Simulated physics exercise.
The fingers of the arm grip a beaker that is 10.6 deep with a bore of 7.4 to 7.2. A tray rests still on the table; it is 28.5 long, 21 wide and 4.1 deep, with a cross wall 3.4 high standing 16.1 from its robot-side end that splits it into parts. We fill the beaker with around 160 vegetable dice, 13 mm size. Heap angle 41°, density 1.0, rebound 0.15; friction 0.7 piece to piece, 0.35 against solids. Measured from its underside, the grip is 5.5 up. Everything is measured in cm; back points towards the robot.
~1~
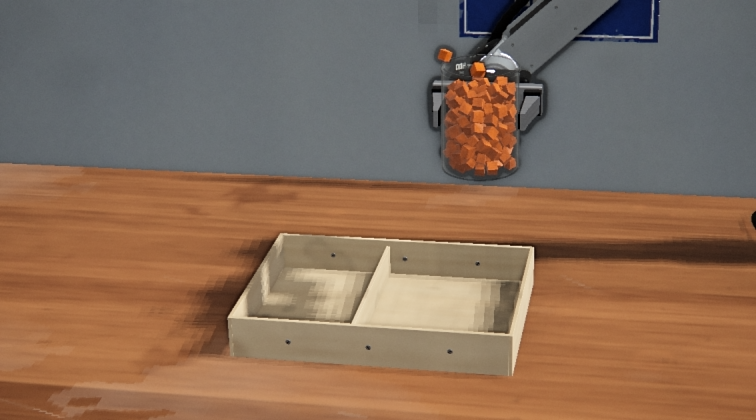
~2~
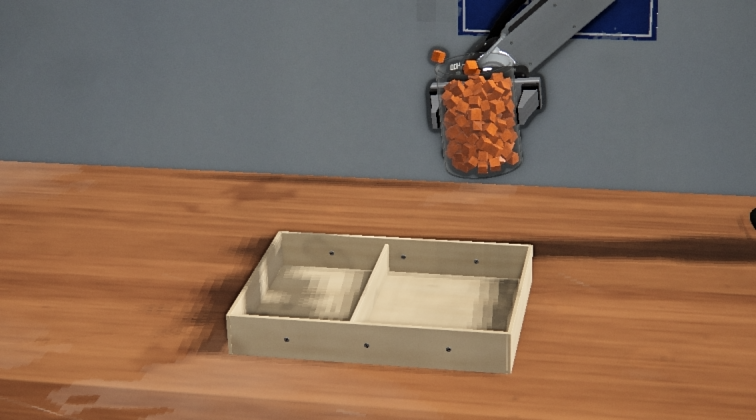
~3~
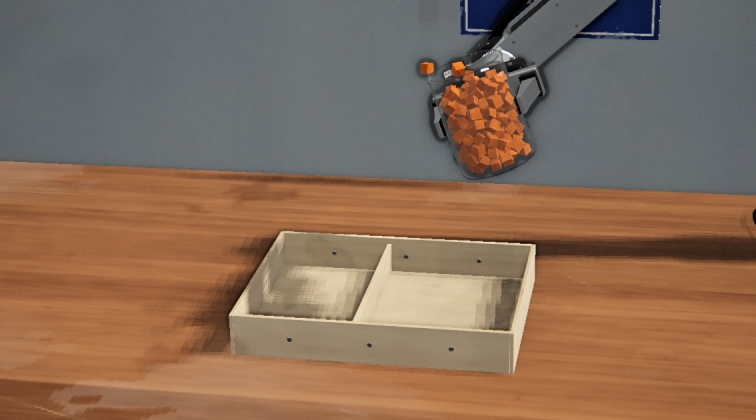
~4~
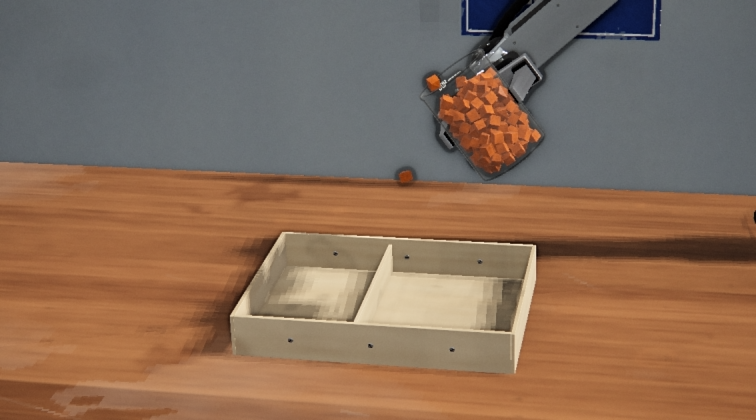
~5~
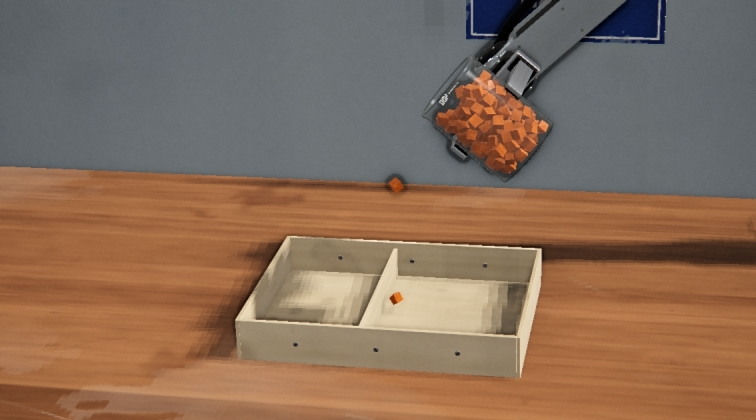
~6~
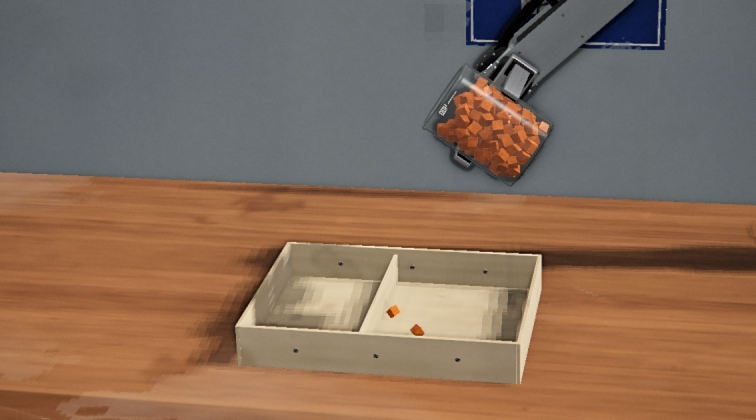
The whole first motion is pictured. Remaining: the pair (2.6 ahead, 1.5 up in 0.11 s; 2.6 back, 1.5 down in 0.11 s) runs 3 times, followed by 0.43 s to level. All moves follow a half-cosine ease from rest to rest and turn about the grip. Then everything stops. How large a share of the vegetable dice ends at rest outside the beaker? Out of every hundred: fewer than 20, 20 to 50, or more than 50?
Fewer than 20 out of every hundred.
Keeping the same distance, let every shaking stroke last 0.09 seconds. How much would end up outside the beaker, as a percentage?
It would come to around 20 %.
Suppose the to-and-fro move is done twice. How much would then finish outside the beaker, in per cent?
It would be near 5 per cent.
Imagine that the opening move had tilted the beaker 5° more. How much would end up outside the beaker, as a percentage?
It would be near 15 per cent.
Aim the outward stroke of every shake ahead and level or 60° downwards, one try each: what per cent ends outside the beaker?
Roughly 5 per cent, then 0 per cent.
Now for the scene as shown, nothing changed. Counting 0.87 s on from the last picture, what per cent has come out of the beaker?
Some 10 per cent.
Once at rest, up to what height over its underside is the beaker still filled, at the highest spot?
I'd say close to 10.0 cm.
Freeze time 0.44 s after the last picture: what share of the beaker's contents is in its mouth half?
Roughly 45 %.
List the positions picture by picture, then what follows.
The beaker middle at (480, 119), level; upper third of the load around (479, 98), from x 445 to 510, top at y 55; 161 in the beaker, in the first picture.
The beaker middle at (479, 116), tilted 5° forward; upper third of the load around (478, 96), from x 440 to 510, top at y 55, in the second picture.
The beaker middle at (482, 116), tilted 19° forward; upper third of the load around (479, 97), from x 425 to 525, top at y 70; 160 in the beaker, 1 in flight or on a rim, in the third picture.
The beaker middle at (483, 116), tilted 37° forward; upper third of the load around (479, 99), from x 405 to 535, top at y 75; 160 in the beaker, 1 in flight or on a rim, in the fourth picture.
The beaker middle at (489, 120), tilted 51° forward; upper third of the load around (488, 104), from x 395 to 540, top at y 80; 159 in the beaker, 1 in the robot-side part, 1 in flight or on a rim, in the fifth picture.
The beaker middle at (489, 126), tilted 56° forward; upper third of the load around (486, 110), from x 395 to 540, top at y 85; 159 in the beaker, 2 in the robot-side part, in the sixth picture.
Then, 0.44 s on, tilted 56° forward, highest piece 26 above the table; 152 in the beaker, 4 in the far-side part, 3 in the robot-side part, 2 in flight or on a rim.
Then, 0.87 s on, tilted 29° forward, highest piece 27 above the table; 144 in the beaker, 11 in the robot-side part, 6 in the far-side part.
Then, 1.29 s on, level, highest piece 28 above the table; 144 in the beaker, 11 in the robot-side part, 6 in the far-side part.
Then, 2.34 s on, level, highest piece 28 above the table; 144 in the beaker, 11 in the robot-side part, 6 in the far-side part.
In the end, 144 in the beaker, 11 in the robot-side part, 6 in the far-side part. That is 11 % outside the beaker.
